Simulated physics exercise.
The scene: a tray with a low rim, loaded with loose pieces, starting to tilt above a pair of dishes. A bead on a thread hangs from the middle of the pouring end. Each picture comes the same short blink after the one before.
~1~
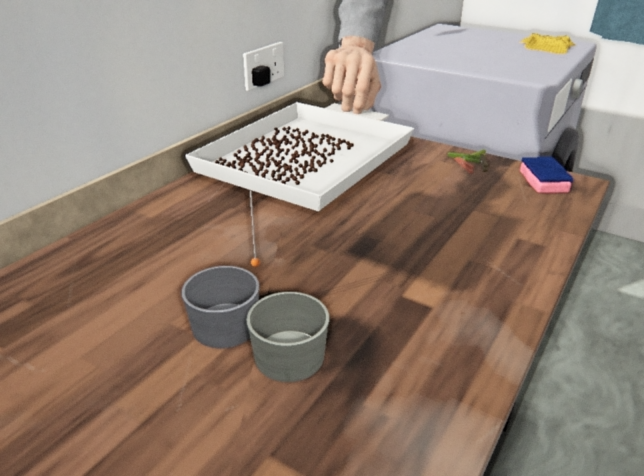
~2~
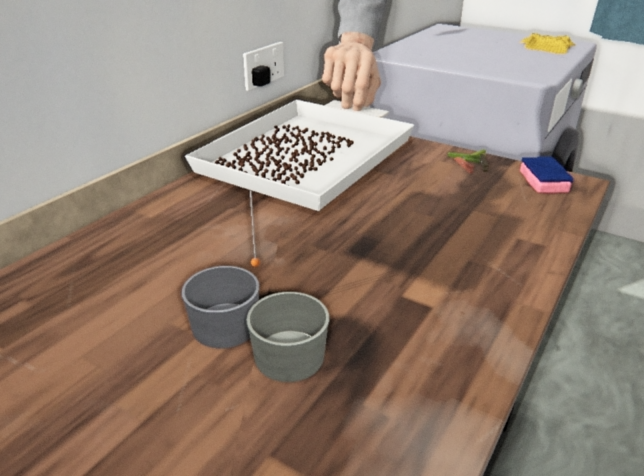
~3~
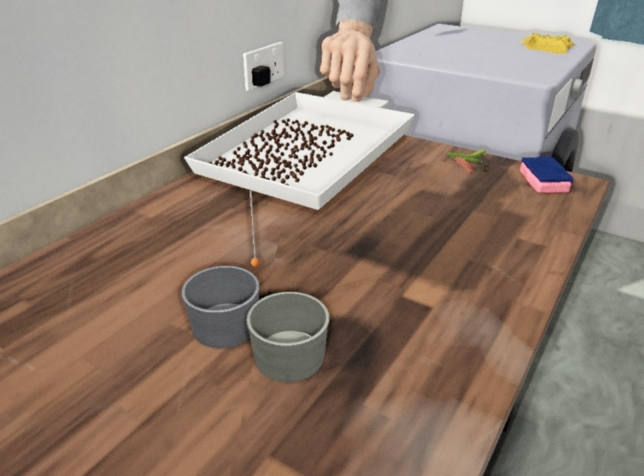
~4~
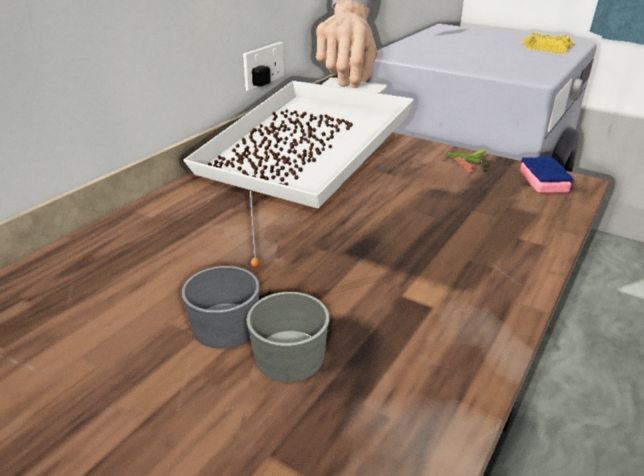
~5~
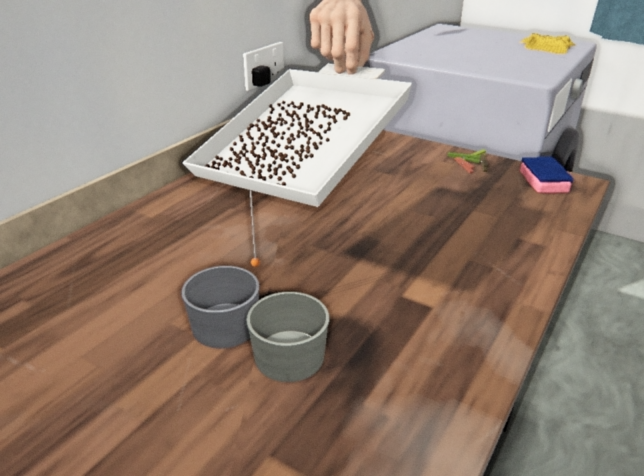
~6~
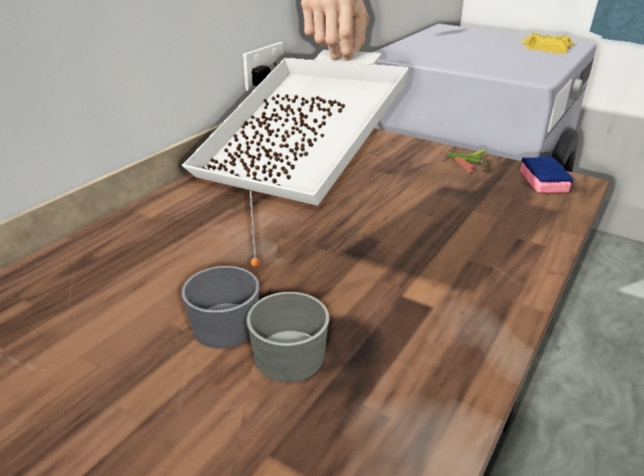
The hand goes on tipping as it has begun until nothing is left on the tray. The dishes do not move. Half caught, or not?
Caught overall: Under half.
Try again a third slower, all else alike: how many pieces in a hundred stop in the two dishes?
About 30 per cent.
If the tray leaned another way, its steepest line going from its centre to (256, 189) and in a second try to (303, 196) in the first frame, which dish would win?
The first try: The left dish. The second: The right dish.
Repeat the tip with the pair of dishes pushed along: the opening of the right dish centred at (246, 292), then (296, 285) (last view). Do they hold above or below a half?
First more than half, then the smaller part.
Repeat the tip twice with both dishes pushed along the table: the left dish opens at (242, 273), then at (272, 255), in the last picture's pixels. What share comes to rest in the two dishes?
First some 20, then 0 per cent.
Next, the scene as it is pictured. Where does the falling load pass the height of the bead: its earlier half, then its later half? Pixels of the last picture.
At about (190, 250), then at (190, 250).
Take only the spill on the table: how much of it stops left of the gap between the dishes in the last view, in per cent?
Close to 90 per cent.
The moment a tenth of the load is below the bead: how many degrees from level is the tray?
Near 85 degrees.
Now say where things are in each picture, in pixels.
Corners of the pouring end (193, 155) and (318, 192), level; middle of the load (278, 155), allspice berries; left dish (198, 323); right dish (265, 356); bead on its thread (256, 262), in the first picture.
Corners of the pouring end (192, 155) and (318, 192), level; middle of the load (278, 154), in the second picture.
Corners of the pouring end (192, 157) and (317, 192), tipped barely, lowest at the left corner; middle of the load (277, 151), in the third picture.
Corners of the pouring end (191, 159) and (316, 191), tipped a little, lowest at the left corner; middle of the load (276, 146), in the fourth picture.
Corners of the pouring end (190, 161) and (314, 190), tipped clearly, lowest at the left corner; middle of the load (273, 142), in the fifth picture.
Corners of the pouring end (189, 163) and (312, 190), tipped clearly, lowest at the left corner; middle of the load (268, 140), every one on the move; left dish (198, 323); right dish (265, 356), in the sixth picture.
Just after the last frame, tray tipped steeply; almost all on the tray; just a few outside both; about a tenth in the air.
A moment on, tray tipped past a quarter turn; about a tenth on the tray; roughly a quarter in the left dish; roughly a third outside both; roughly a third in the air.
Further on, tray tipped past a quarter turn; roughly a third in the left dish; roughly two thirds outside both.
When it is over, tray tipped past a quarter turn; not one in the right dish; roughly a third in the left dish; roughly two thirds outside both.
